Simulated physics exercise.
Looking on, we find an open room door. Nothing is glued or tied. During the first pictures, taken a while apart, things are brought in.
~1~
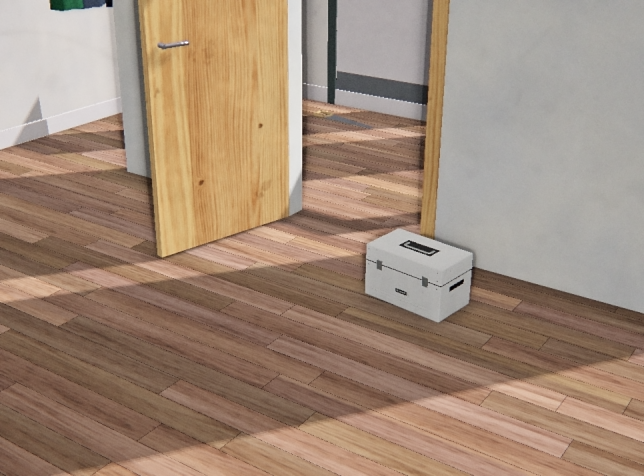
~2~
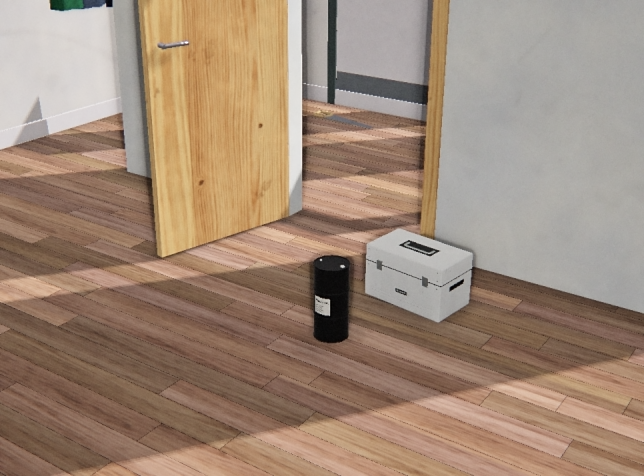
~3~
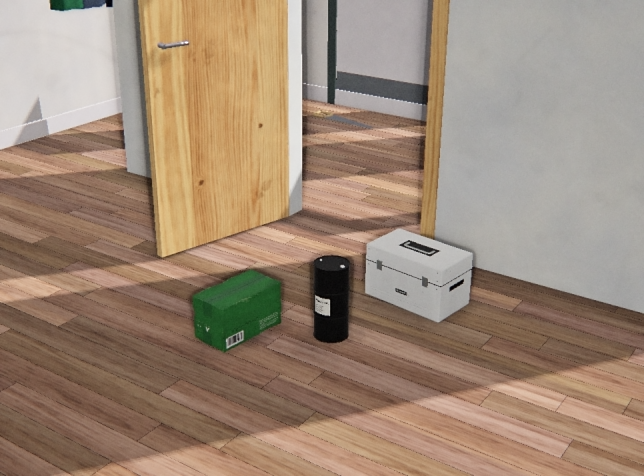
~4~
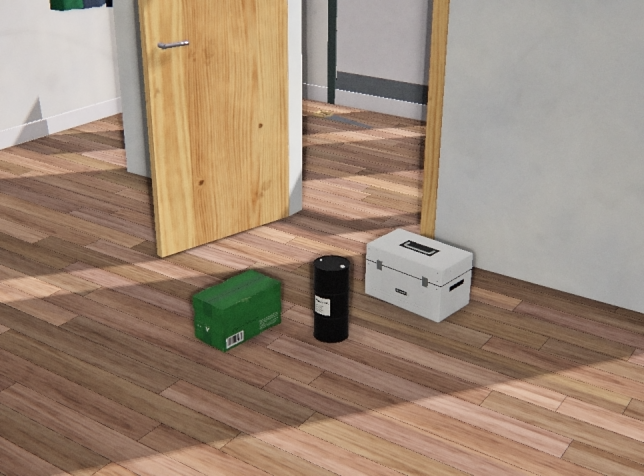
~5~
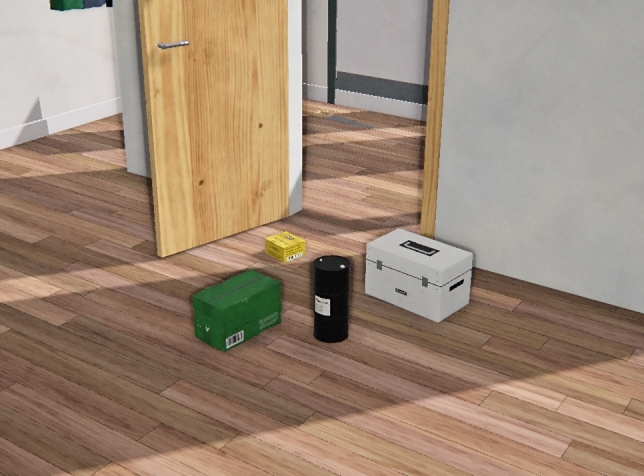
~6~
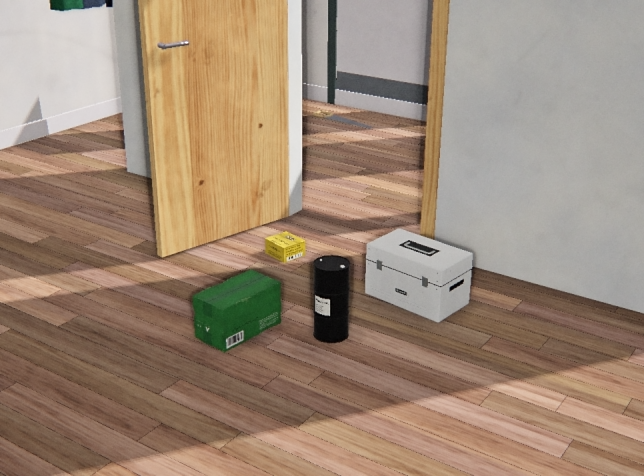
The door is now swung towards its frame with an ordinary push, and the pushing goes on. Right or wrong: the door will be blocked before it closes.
Wrong.
Then, 0.90 s on from there, door 63° open; yellow box shifted a little near (295, 248).
Then, 1.20 s on from there, door 38° open; yellow box shifted about its own width near (334, 248).
Then, 1.40 s on from there, door 20° open; yellow box shifted well along near (366, 242).
Then, 1.60 s on from there, door 1° open; yellow box shifted well along near (392, 232).
In the end, door 0° open; moved from the start, yellow box; the other 3 unmoved. At the end, from the last picture's camera, yellow box near (404, 224).
